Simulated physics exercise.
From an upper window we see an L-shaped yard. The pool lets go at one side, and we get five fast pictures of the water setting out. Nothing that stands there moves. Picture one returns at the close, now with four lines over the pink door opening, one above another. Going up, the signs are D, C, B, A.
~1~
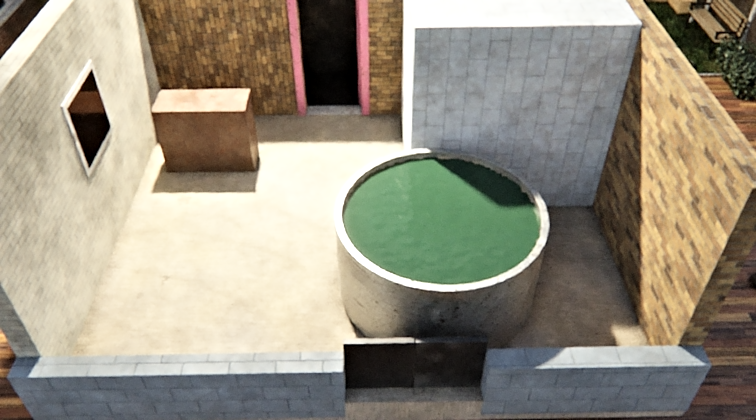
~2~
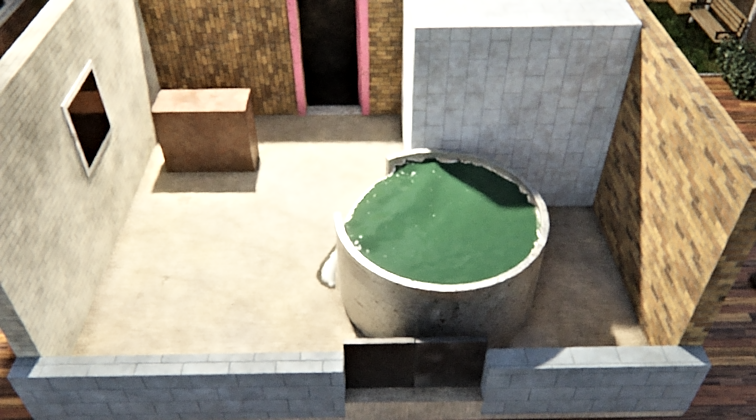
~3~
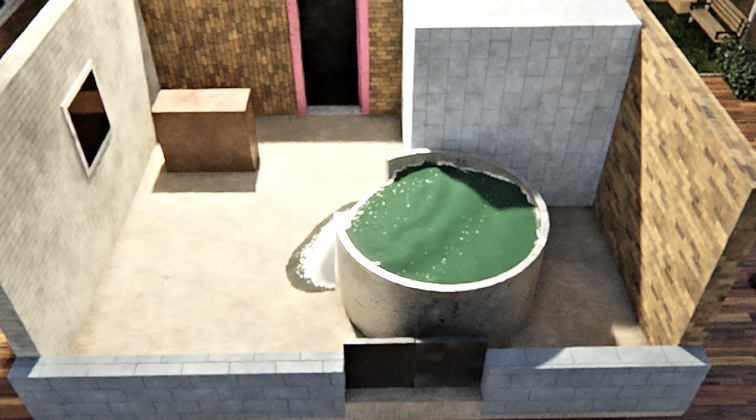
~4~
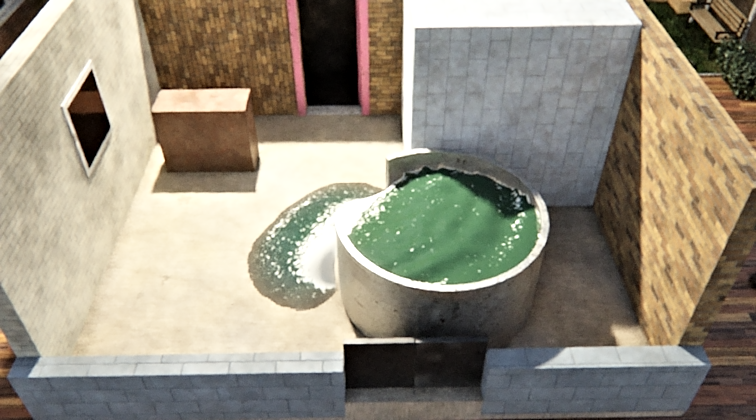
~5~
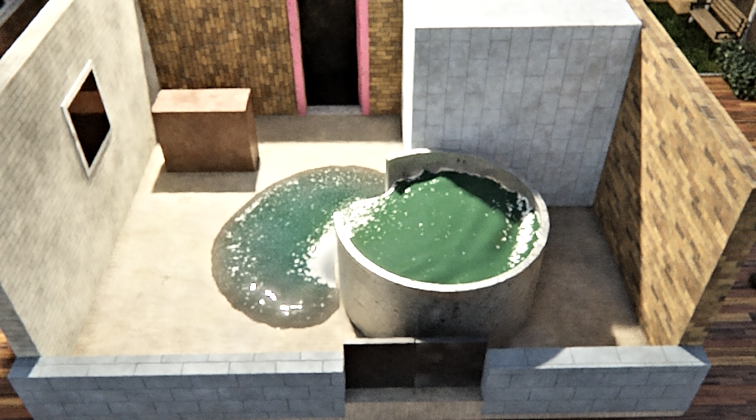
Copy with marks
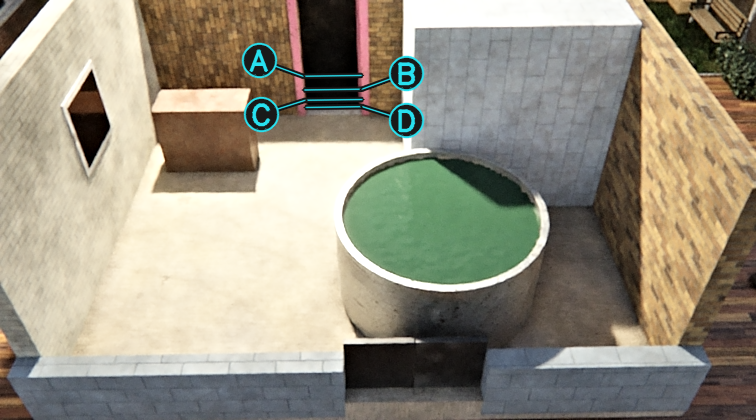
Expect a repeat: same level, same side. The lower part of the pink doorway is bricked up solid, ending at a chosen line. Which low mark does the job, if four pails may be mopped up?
I would pick height C.
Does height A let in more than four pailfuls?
No, not at all.
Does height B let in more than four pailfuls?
No, not at all.
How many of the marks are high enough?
Three.
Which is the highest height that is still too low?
D it is.
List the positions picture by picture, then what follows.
Water in the pool at rest, its middle at (440, 216); foot of the pink doorway at (334, 115); shut gate at (415, 347), in the first frame.
Front seen at (324, 272), 2 % of the ground wet, in the second frame.
Front seen at (313, 276), 5 % of the ground wet, in the third frame.
Front seen at (311, 198), 12 % of the ground wet, in the fourth frame.
Front seen at (222, 238), 21 % of the ground wet, in the fifth frame.
On the marked copy, A at (332, 75); B at (333, 89); C at (333, 99); D at (334, 107); from the bottom up D, C, B, A.
Choosing A, nothing gets over.
Choosing B, nothing gets over.
Choosing C, a splash gets over, under a bucket.
Choosing D, about 14 bucketfuls get in.
